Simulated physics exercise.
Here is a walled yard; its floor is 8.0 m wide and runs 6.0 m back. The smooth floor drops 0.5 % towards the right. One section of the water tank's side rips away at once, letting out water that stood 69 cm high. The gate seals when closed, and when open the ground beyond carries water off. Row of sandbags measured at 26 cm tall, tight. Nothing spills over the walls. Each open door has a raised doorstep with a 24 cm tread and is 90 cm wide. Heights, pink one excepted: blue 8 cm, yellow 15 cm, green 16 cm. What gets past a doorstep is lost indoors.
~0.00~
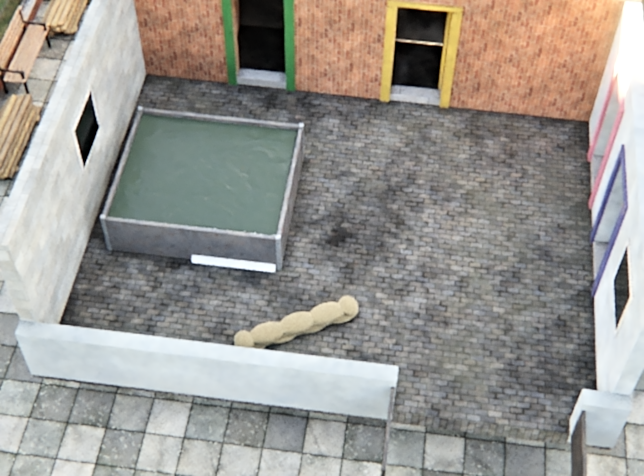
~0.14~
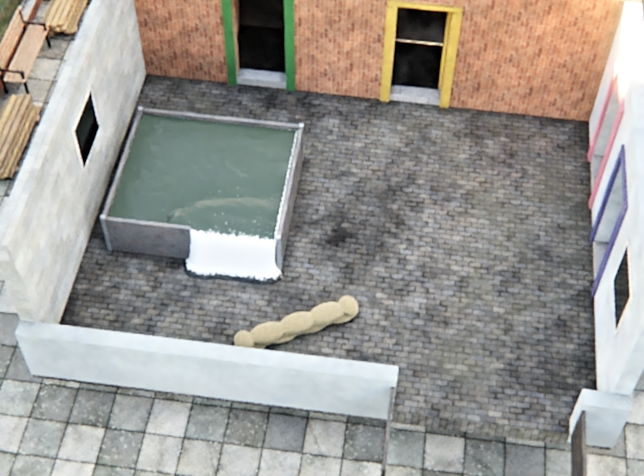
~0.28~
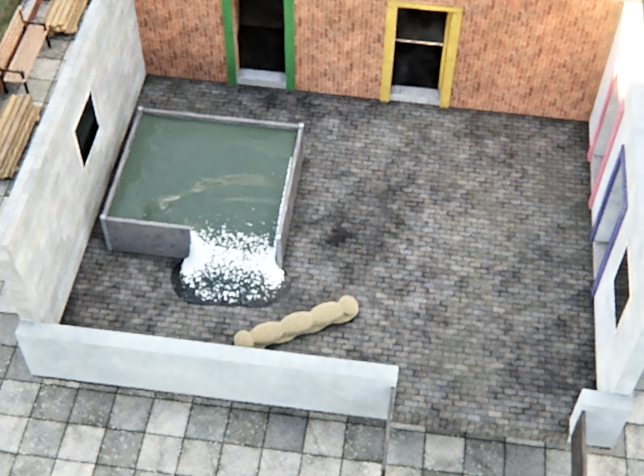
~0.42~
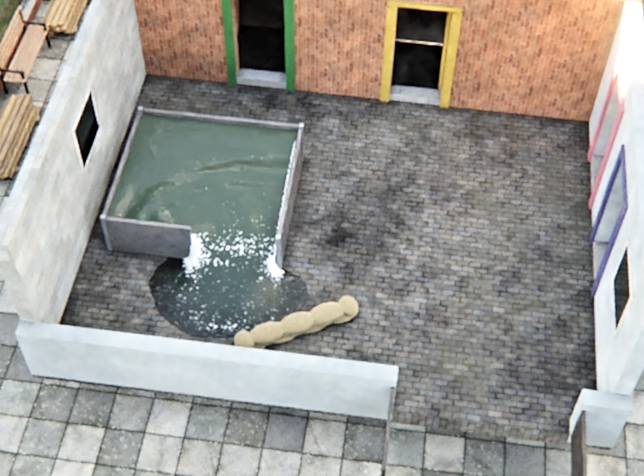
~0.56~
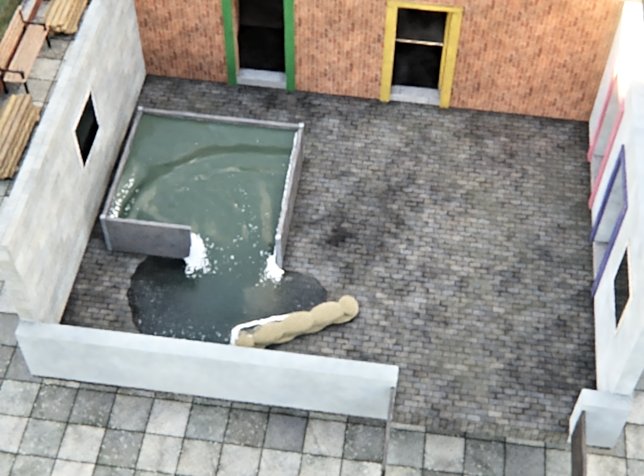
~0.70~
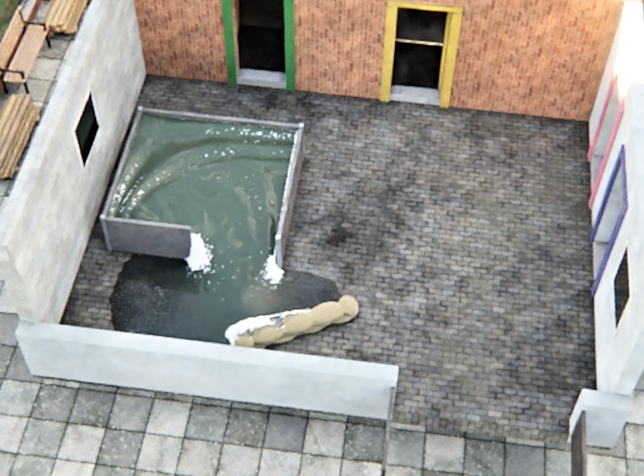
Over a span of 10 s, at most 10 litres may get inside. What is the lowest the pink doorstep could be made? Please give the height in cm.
Around 11.5 cm high.
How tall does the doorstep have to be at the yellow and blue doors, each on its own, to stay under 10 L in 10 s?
You'd want about 7.5 centimetres at yellow and about 8.0 centimetres at blue.
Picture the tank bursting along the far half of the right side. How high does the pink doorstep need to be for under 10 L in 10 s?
A height of around 26 cm.
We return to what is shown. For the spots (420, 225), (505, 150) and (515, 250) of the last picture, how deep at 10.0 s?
That's 2, 12 and 11 cm, in the order given.
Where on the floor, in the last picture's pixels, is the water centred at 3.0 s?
The water is centred around (223, 254) in the last picture's pixels.
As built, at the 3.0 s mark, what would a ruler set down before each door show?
Depths in cm: Blue 0, pink 0, yellow 0, green 0.
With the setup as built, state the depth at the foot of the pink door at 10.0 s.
It works out to about 15.0 centimetres deep.
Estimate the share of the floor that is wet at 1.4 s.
15 %.
After 1.4 s water covers 15 % of the floor, deepest (50 cm) near (209, 362); it has not reached the pink door.
After 3.0 s water covers 55 % of the floor, deepest (43 cm) near (62, 354); it has not reached the pink door.
After 10.0 s water covers 95 % of the floor, deepest (18 cm) near (589, 251); 15 cm at the pink door, 0 litres in over its 19 cm doorstep.
At the pink door as built, the water arrived by 4.3 s and peaked near 16 cm at 9.2 s.
With a doorstep of 9.5 cm, 21 litres would have come in within the 10 s; with 12.5 cm, 5 litres. So under 10 litres takes about 11.5 cm.
